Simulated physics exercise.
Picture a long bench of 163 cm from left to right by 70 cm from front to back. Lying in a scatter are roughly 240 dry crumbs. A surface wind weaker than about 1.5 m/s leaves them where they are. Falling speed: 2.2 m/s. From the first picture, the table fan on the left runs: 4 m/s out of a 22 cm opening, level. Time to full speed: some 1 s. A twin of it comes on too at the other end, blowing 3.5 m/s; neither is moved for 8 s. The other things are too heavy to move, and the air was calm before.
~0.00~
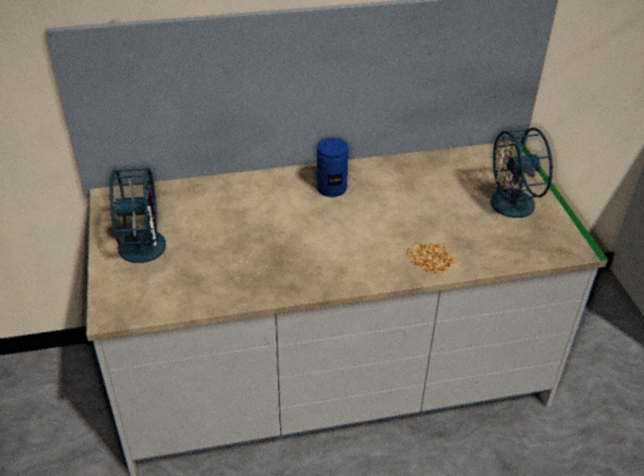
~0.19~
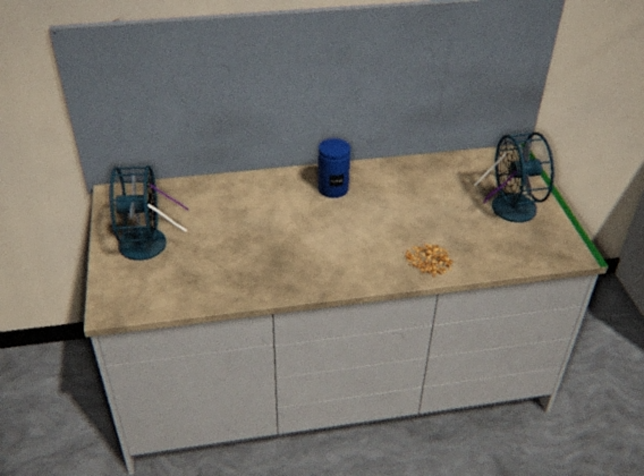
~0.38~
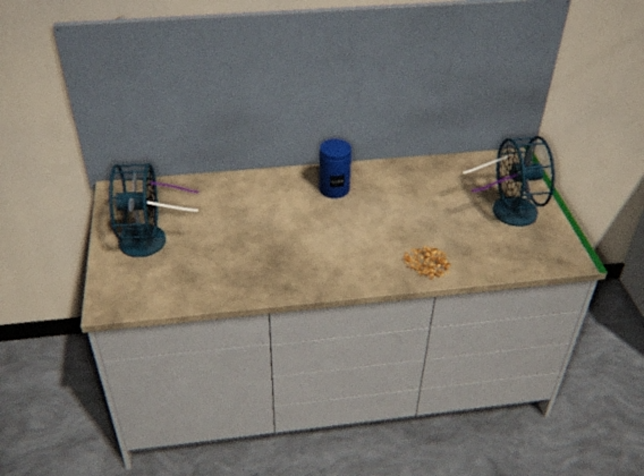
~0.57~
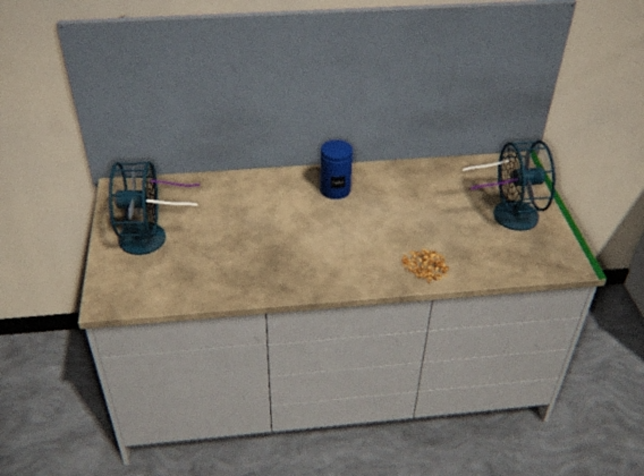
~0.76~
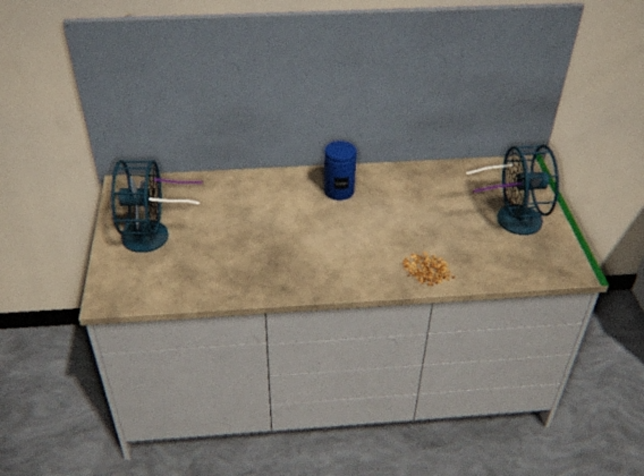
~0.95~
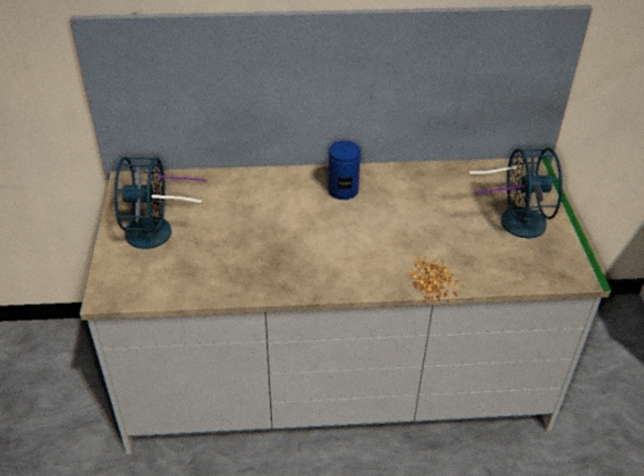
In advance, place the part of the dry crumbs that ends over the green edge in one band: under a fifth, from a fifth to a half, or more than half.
Under a fifth.
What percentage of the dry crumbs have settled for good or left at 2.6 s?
About 90 per cent.
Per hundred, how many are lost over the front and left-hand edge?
About 100 per cent at the front edge and about 0 per cent at the left-hand edge.
After 1.6 s, 0 % are over the green edge; the middle of those left on the top is near (460, 282); 61 % are gone or lie where they will stay.
After 2.6 s, 0 % are over the green edge; 91 % are gone or lie where they will stay.
After 4.4 s, 0 % are over the green edge; 98 % are gone or lie where they will stay.
After 8.0 s, at the end, 0 % are over the green edge.
